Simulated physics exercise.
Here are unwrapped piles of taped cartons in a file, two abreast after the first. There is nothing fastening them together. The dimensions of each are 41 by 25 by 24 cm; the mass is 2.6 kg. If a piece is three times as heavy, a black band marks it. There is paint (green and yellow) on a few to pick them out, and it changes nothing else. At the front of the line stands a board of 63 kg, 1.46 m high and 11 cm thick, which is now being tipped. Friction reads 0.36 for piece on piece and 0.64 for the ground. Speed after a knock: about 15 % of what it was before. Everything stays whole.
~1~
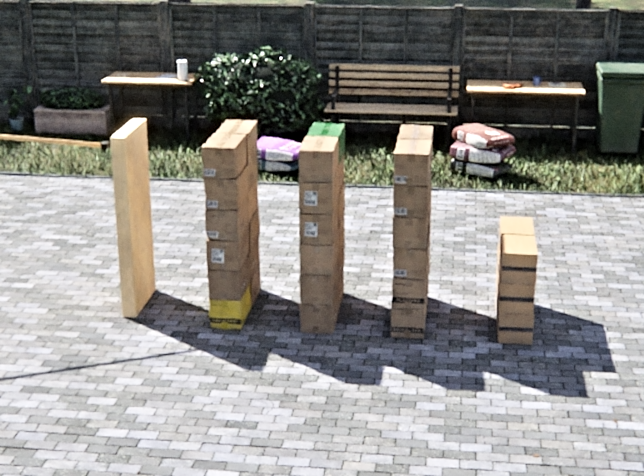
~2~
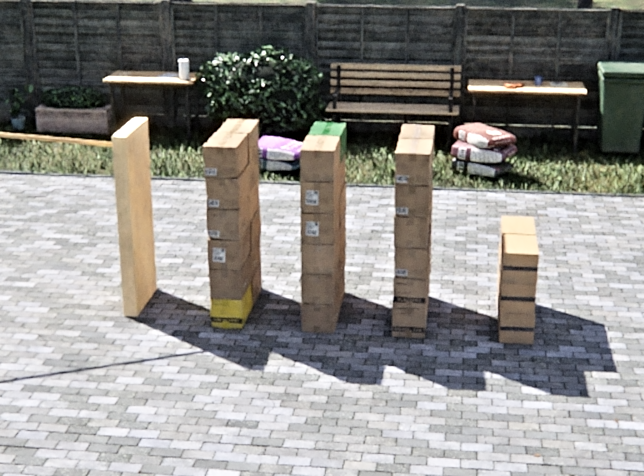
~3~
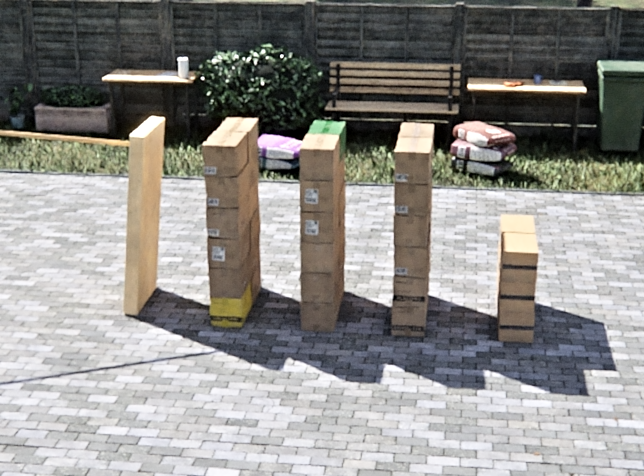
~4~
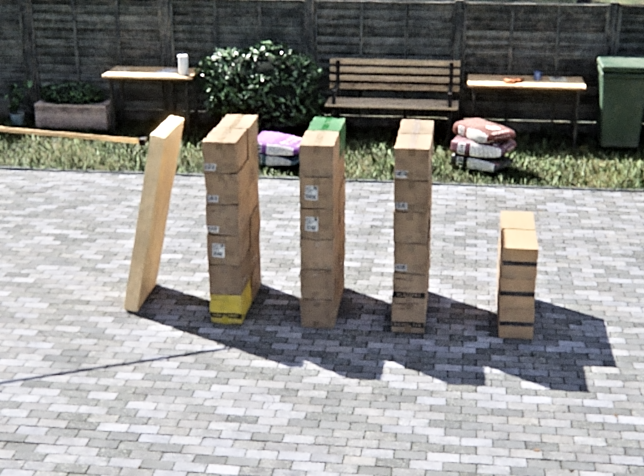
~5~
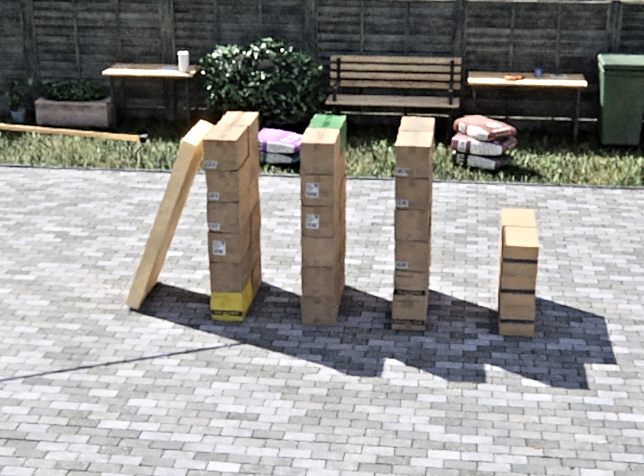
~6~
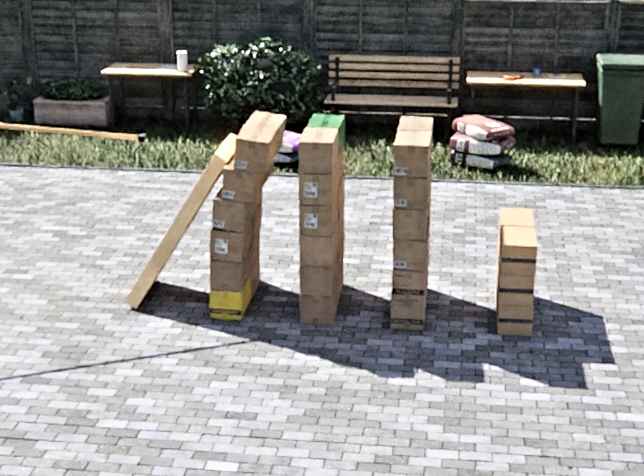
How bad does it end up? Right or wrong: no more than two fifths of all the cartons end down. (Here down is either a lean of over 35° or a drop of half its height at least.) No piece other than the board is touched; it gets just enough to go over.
Wrong.
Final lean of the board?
Roughly 75 degrees off upright.
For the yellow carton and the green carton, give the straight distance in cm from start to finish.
Yellow ends up 10 cm away; green ends up 270 cm away.
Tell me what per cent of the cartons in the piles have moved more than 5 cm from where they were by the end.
I get 100 %.
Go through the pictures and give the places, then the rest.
In the first frame (pixels give the middle of a visible side), pole end (103, 147) 12 cm short, board 0° from upright; green carton (326, 129); yellow carton (225, 315); none of the others has stirred.
The second frame shows pole end 1 mm in, board 0° from upright; green carton (327, 128).
The third frame shows pole end 12 cm in, board 6° from upright; green carton (327, 127); none of the others has stirred.
The fourth frame shows pole end (141, 143) 18 cm in, stopped, board 12° from upright; green carton (327, 124); none of the others has stirred.
The fifth frame shows pole end (142, 140) 18 cm in, stopped, board 21° from upright; green carton (327, 121); none of the others has stirred.
The sixth frame shows pole end (141, 139) 18 cm in, stopped, board 32° from upright; yellow carton (225, 306); green carton (326, 120); steepest lean 7°, the carton at (266, 119); movement in 9 of them.
Then, 0.32 s past the last view, board 53° from upright; 2 of the 42 cartons down; green carton 4° from how it stood.
Then, 0.68 s past the last view, board 68° from upright; 11 of the 42 cartons down; green carton 10° from how it stood, 10 cm lower.
Then, 1.12 s past the last view, board 73° from upright; 34 of the 42 cartons down; green carton 35° from how it stood, 27 cm lower; yellow carton 5° from how it stood.
Then, 1.80 s past the last view, board 73° from upright; 37 of the 42 cartons down; green carton on its side; yellow carton 17° from how it stood.
In the end, board 73° from upright; 39 of the 42 cartons down; green carton upside down; yellow carton 17° from how it stood. That is 93 per cent. From the last view, middles, yellow carton near (223, 292).
